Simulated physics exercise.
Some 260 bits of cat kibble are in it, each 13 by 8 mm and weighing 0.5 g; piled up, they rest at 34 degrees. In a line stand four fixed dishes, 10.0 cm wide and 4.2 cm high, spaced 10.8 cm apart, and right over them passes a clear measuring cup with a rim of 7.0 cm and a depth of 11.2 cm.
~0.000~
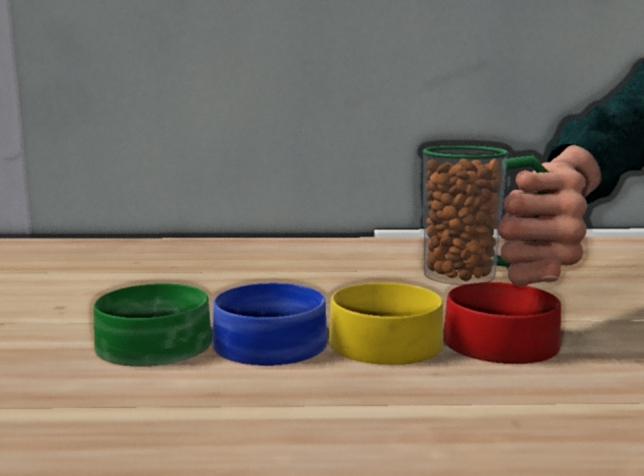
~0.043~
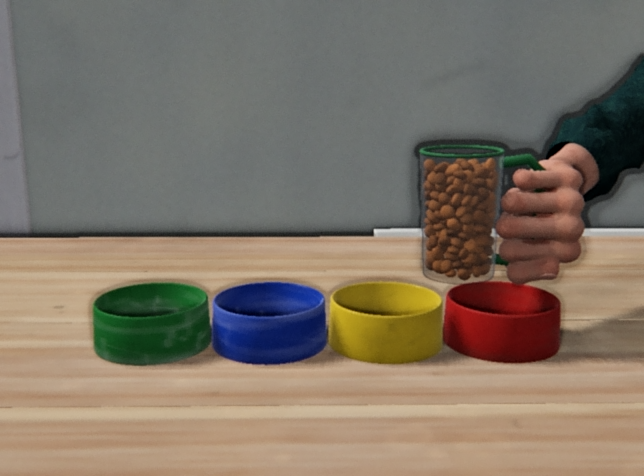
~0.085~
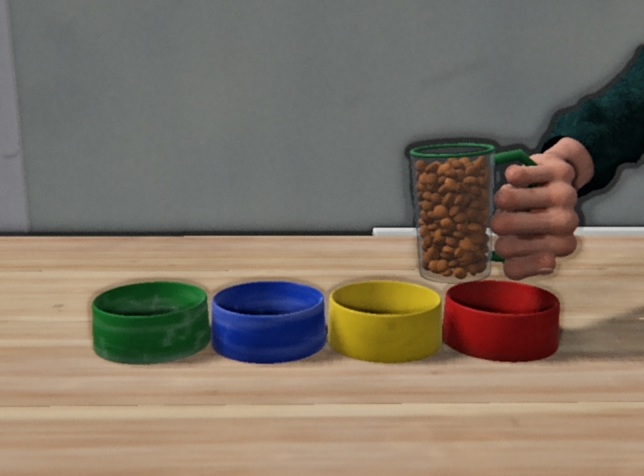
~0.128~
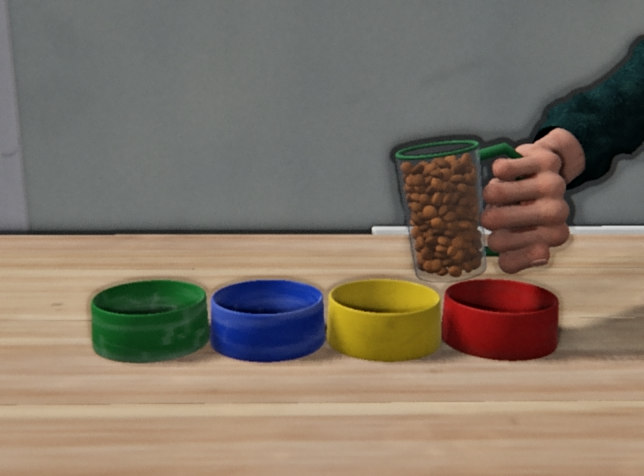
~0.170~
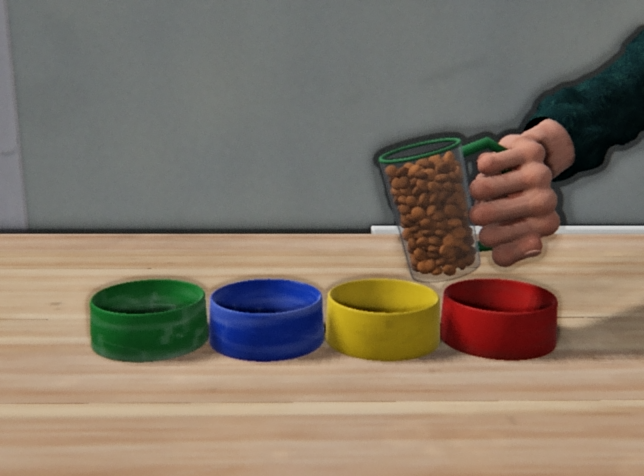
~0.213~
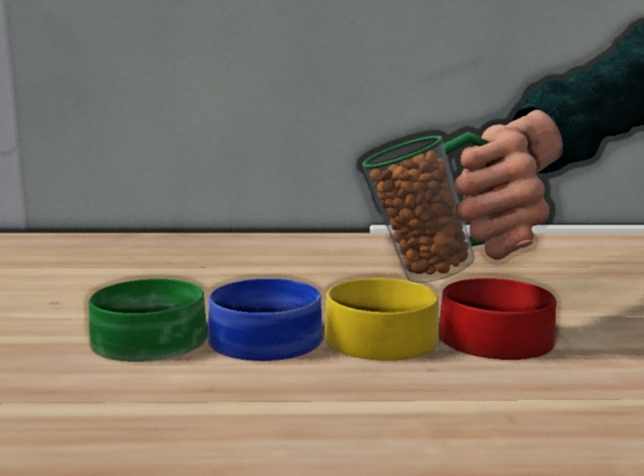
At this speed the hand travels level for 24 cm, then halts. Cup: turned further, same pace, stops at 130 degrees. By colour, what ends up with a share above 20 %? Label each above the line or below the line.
Red: Below the line; blue: Below the line; green: Above the line; yellow: Below the line; counter: Below the line.
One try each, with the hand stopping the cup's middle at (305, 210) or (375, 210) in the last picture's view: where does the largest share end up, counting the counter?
Blue, then blue.
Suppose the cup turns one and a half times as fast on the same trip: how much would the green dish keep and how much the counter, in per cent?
Then green 40 and counter 10.
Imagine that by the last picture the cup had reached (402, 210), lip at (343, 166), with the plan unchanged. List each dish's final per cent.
Final shares - red 0 %, blue 0 %, green 90 %, yellow 0 %.
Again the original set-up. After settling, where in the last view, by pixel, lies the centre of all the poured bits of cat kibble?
Roughly pixel (140, 313).
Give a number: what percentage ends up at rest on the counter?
Roughly 10 in a hundred.
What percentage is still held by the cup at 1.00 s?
Around 75 per cent of the load.
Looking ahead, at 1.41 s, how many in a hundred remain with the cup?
Roughly 0 per cent of the load.
After 0.68 s, tilt 82 degrees; cup holds 100 %.
After 1.00 s, tilt 124 degrees; cup holds 75 %, green 25 %.
After 1.41 s, tilt 130 degrees; cup holds 0 %, green 90 %.
At rest (2.1 s), red 0 %, blue 0 %, green 90 %, yellow 0 %, counter 10 %.
